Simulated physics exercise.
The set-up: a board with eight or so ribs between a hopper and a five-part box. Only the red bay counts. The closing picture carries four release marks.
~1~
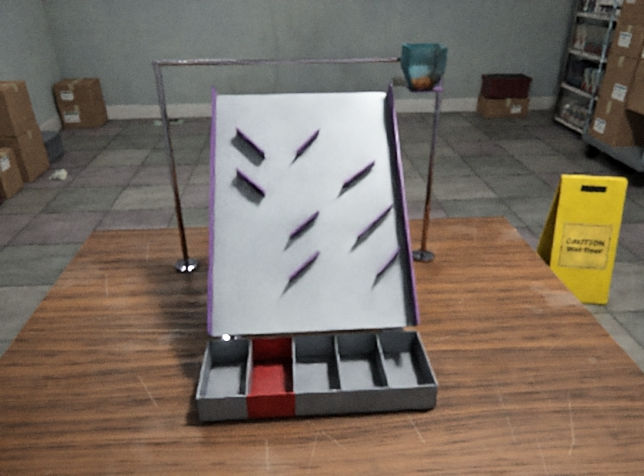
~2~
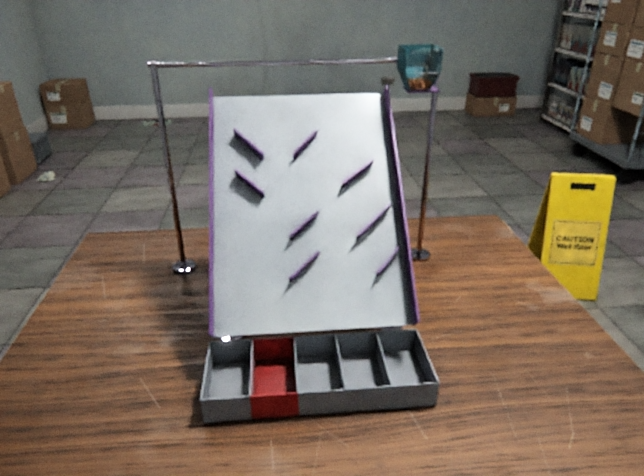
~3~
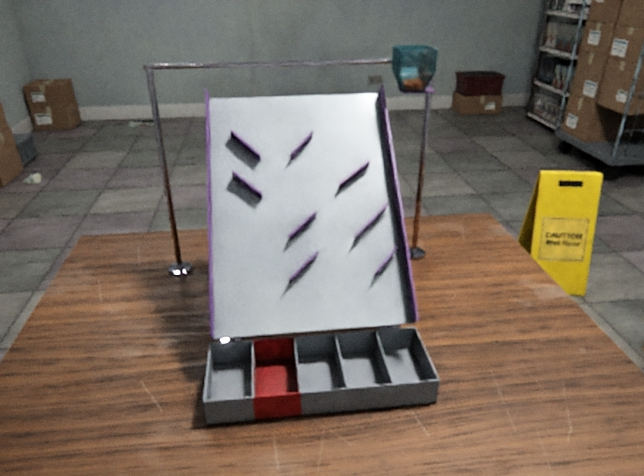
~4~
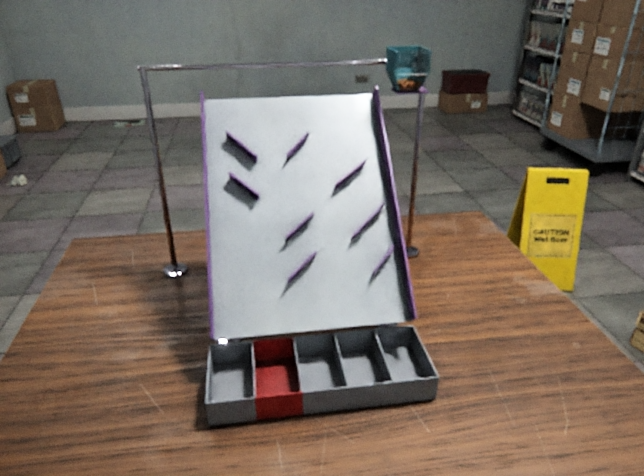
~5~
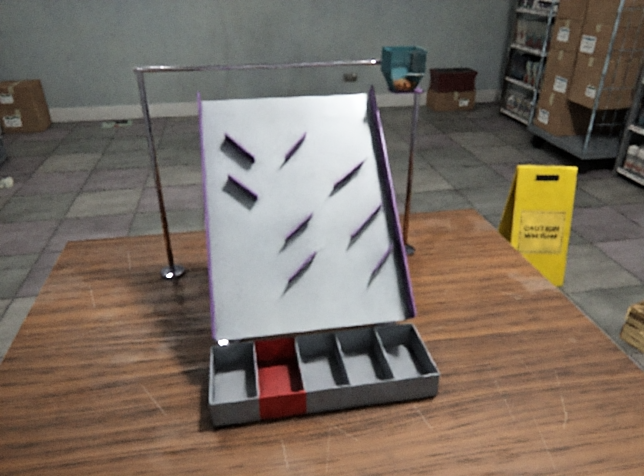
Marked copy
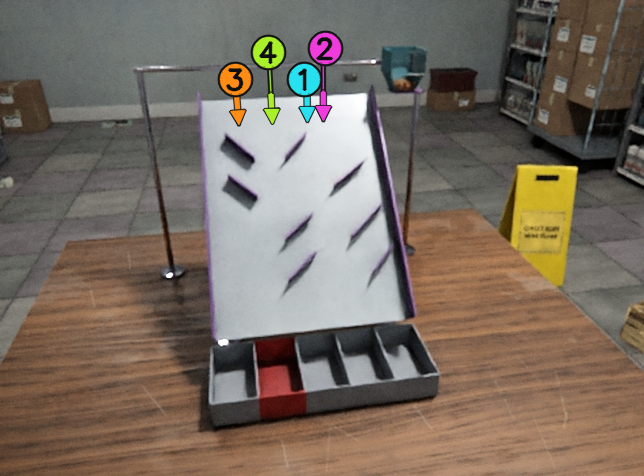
The camera drifts slowly around a ribbed board and hopper, which both stay still.
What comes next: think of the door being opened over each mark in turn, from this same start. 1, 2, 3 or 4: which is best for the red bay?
The best mark is 4.
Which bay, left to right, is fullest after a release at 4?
It is the second one.
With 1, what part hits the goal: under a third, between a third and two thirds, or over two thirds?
Mark 1 gives under a third.
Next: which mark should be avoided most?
It is 2.
On the marked copy, mark 1 meets the board at (307, 116); mark 2 meets the board at (323, 115); mark 3 meets the board at (238, 119); mark 4 meets the board at (272, 118).
With 1, roughly a quarter in the red bay, roughly half in other bays, roughly a quarter outside the box.
With 2, just a few in the red bay, the larger part in other bays, roughly a quarter outside the box.
With 3, roughly half in the red bay, roughly a third in other bays, about a tenth outside the box.
With 4, roughly two thirds in the red bay, about a tenth in other bays, roughly a quarter outside the box.
